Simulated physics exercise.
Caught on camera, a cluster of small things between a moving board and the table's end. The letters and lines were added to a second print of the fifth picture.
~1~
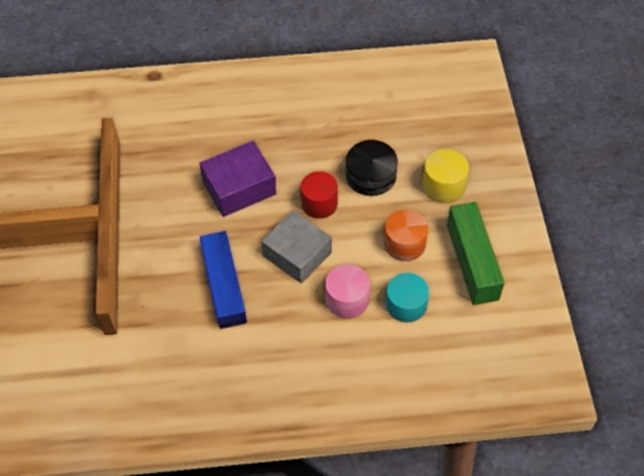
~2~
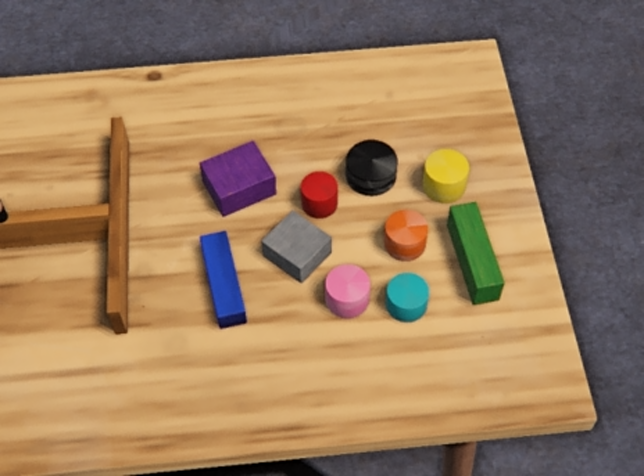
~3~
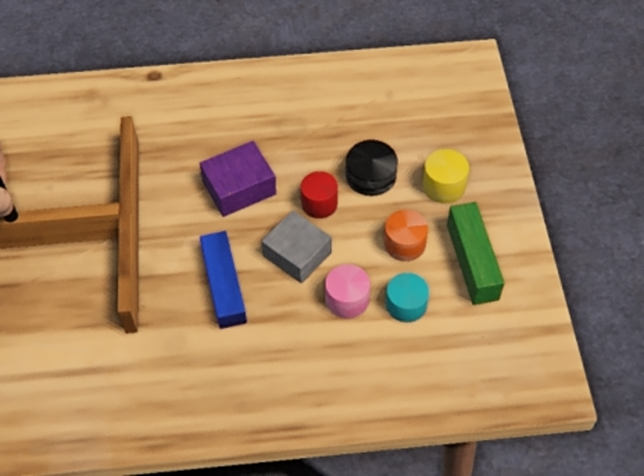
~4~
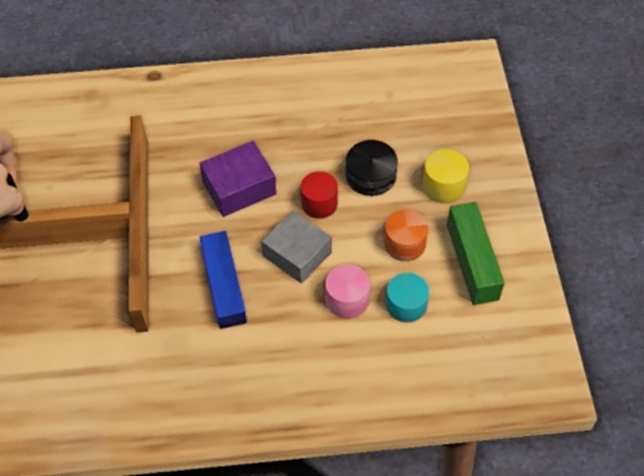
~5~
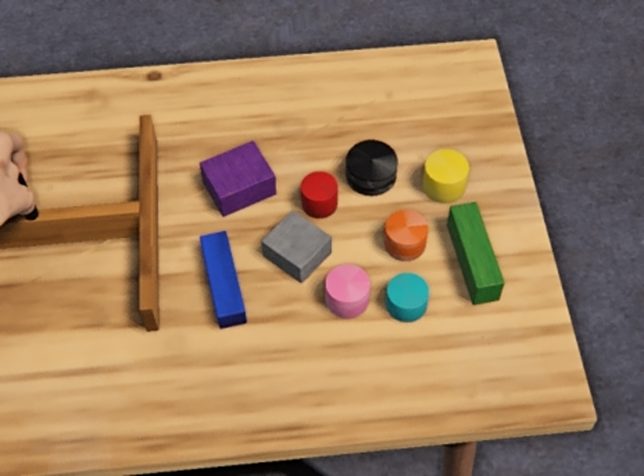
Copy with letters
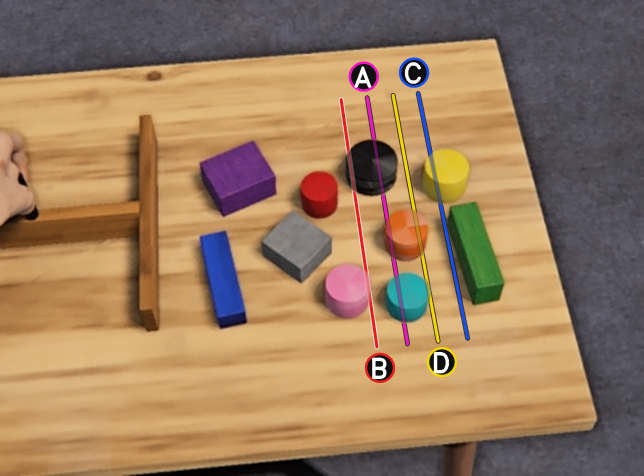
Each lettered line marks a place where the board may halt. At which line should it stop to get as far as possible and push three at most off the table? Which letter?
C.
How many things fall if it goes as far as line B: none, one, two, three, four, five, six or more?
The count is none.
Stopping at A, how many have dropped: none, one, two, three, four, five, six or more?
In all, none.
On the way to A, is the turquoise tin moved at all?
Yes.
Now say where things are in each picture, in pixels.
Red tin (319, 195); purple block (238, 178); black tin (371, 168), in the first frame.
Board (115, 208); grey block (297, 246), in the second frame.
Board (126, 207); green bar (475, 253), in the third frame.
Board (136, 206); blue stick (223, 280), in the fourth frame.
Board (145, 205); yellow tin (445, 176); red tin (319, 195); purple block (238, 178), in the fifth frame.
On the copy, A at (386, 211); B at (358, 213); C at (441, 206); D at (414, 208).
On C. First, board (253, 196); blue stick (279, 275); purple block (288, 183).
Then, board (357, 187); green bar (496, 252); yellow tin (477, 176).
Finally, board (439, 180); green bar over the edge; yellow tin over the edge; two fallen.
By contrast, A is within the limit but short; B is within the limit but short; D is within the limit but short.
